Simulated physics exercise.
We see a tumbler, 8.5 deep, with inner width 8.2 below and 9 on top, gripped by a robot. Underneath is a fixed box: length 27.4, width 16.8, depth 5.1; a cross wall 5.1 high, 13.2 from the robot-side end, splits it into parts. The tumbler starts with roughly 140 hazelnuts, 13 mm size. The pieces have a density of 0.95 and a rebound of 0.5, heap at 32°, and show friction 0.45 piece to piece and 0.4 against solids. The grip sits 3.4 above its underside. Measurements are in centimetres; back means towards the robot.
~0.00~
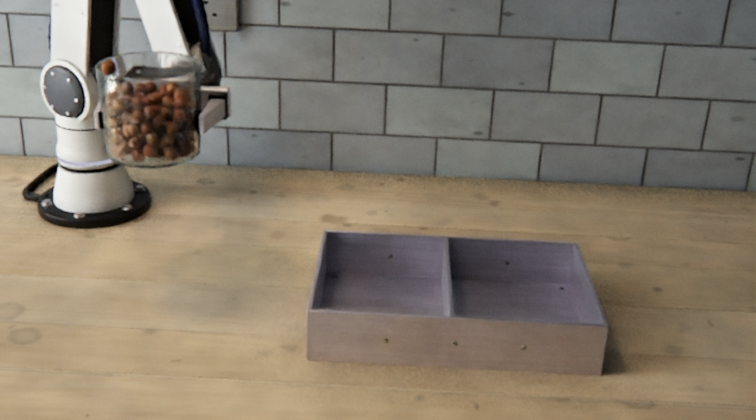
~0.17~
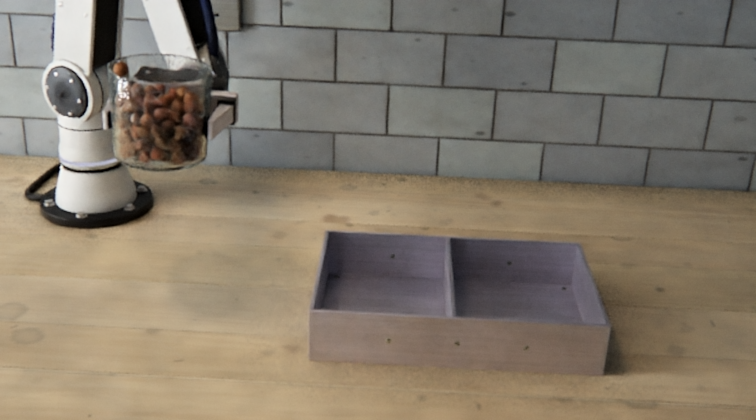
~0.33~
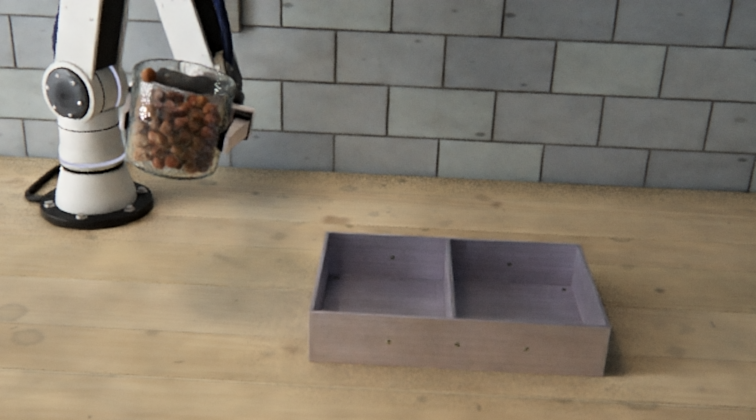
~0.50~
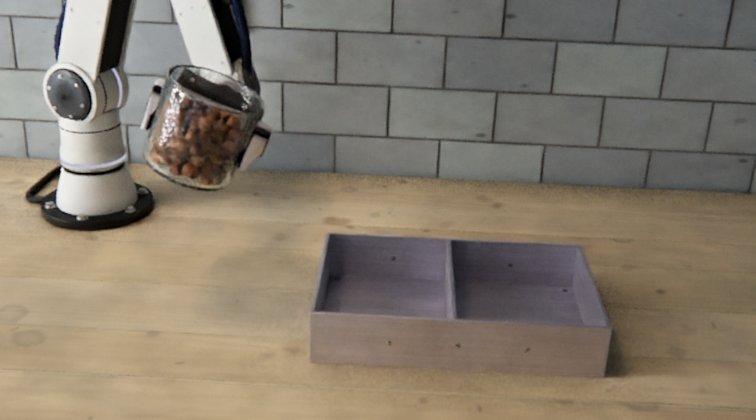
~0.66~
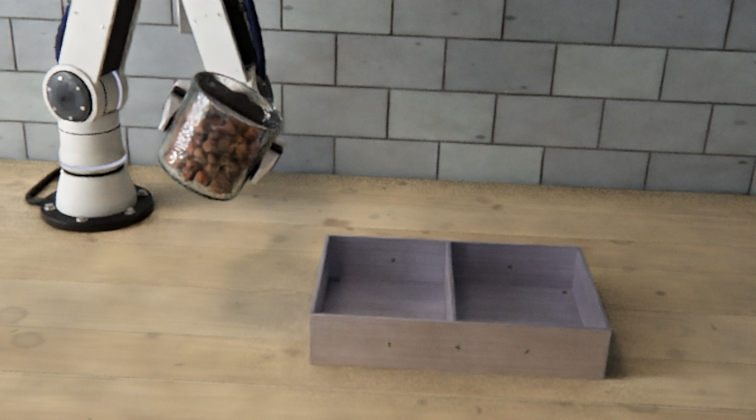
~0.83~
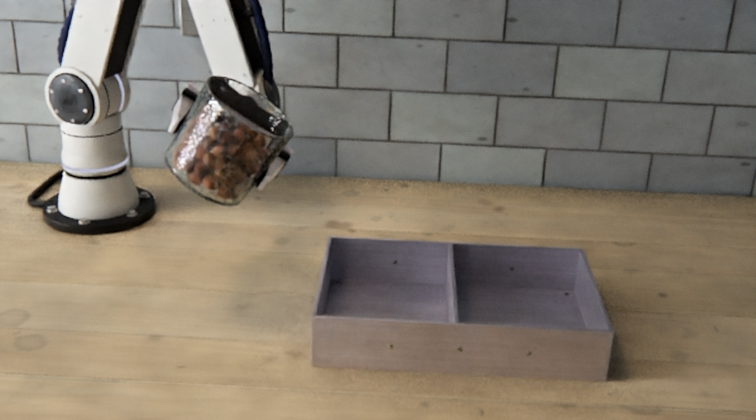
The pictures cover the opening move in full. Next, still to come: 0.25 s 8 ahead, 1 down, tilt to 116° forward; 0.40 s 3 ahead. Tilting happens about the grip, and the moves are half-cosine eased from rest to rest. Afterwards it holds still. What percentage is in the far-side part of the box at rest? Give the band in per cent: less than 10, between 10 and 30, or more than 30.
Less than 10 per cent.
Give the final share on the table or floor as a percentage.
I'd put it at about 0 per cent.
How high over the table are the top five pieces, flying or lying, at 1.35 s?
Roughly 12 cm.
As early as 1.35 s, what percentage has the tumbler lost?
Near 95 per cent so far.
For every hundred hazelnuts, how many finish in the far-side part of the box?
Some 0 per cent.
After 1.09 s, tilted 116° forward, highest piece 18 above the table; 129 in the tumbler, 8 in the robot-side part, 3 in flight or on a rim.
After 1.35 s, tilted 116° forward, highest piece 12 above the table; 134 in the robot-side part, 6 in the tumbler.
After 1.68 s, tilted 116° forward, highest piece 3 above the table; 140 in the robot-side part.
After 2.73 s, tilted 116° forward, highest piece 3 above the table; 140 in the robot-side part.
At rest, 140 in the robot-side part. That is 0 % in the far-side part of the box.
